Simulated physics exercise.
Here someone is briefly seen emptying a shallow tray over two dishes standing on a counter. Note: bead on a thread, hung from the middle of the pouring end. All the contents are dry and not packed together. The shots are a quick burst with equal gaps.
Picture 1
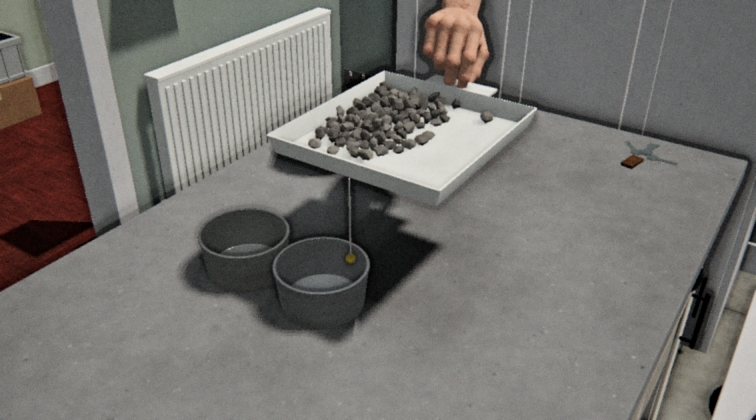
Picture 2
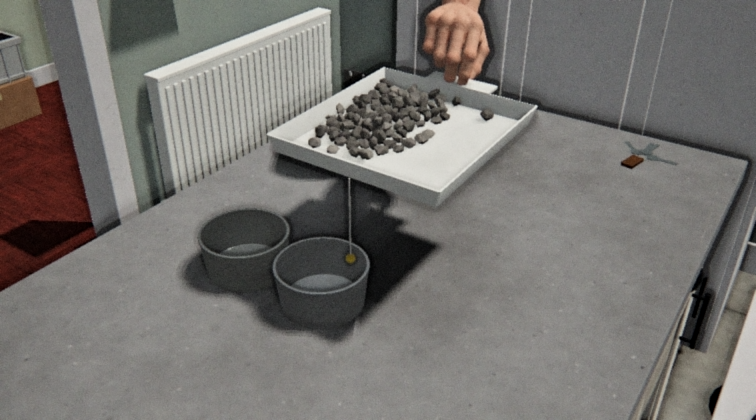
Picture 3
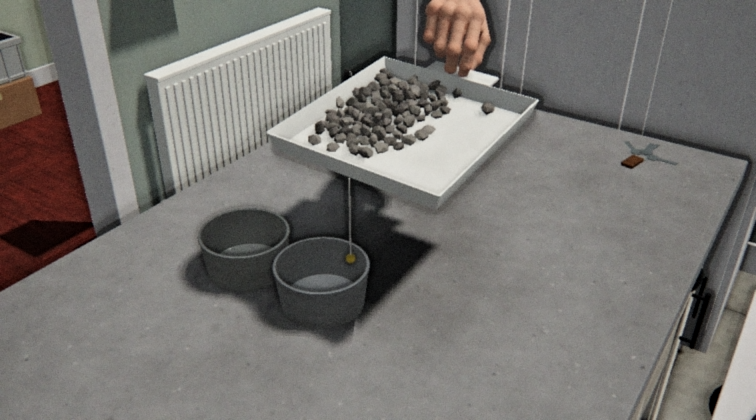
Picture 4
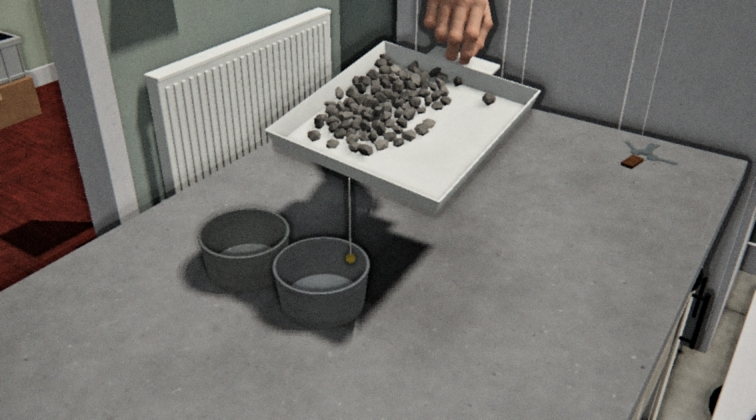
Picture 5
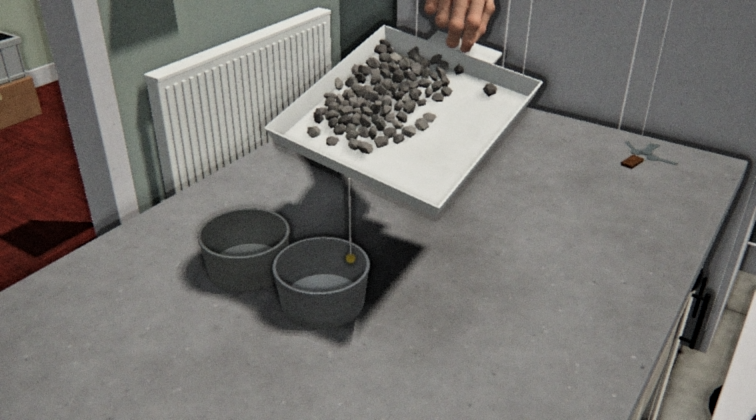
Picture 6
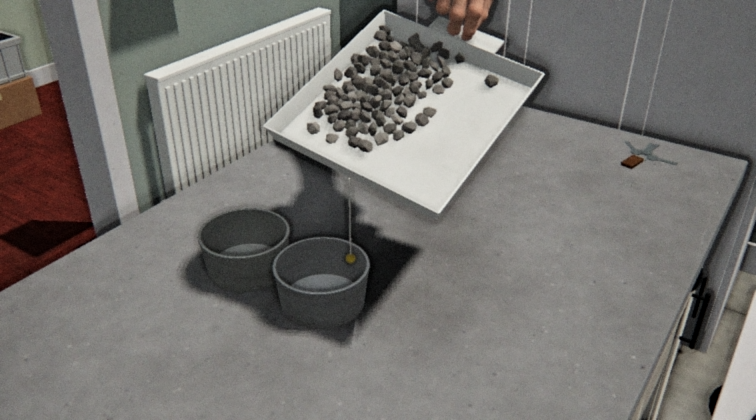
A hand raises the back of a white tray of gravel, tilting it above two bowls.
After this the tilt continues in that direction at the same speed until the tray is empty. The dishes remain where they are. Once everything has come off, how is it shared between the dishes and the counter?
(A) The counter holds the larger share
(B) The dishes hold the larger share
(A) The counter holds the larger share.
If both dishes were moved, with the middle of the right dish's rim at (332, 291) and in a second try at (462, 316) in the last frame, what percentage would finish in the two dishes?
First placement: 10 per cent; second placement: 60 per cent.
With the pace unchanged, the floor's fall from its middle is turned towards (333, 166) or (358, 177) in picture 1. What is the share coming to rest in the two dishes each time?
Shares, approx.: 50 %, then 20 %.
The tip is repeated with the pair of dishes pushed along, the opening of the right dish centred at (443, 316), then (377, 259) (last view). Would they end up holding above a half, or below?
At place one the bulk; at place two the minor share.
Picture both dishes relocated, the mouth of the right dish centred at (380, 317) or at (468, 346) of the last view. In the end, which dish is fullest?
Well, first the dish at right, then the dish at left.
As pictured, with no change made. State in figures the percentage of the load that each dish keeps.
Left dish: 0 %, right dish: 0 %.
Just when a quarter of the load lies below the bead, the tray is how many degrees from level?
Around 80 degrees of turn.
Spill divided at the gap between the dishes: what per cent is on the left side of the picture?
Around 0 per cent, I reckon.
Just after the last frame, tray tipped steeply; almost all on the tray; about a tenth in the air.
A moment on, tray tipped past a quarter turn; about a tenth on the tray; the larger part outside both; about a tenth in the air.
Further on, tray tipped past a quarter turn; every one outside both.
When it is over, tray tipped past a quarter turn; not one in the right dish; not one in the left dish; every one outside both.
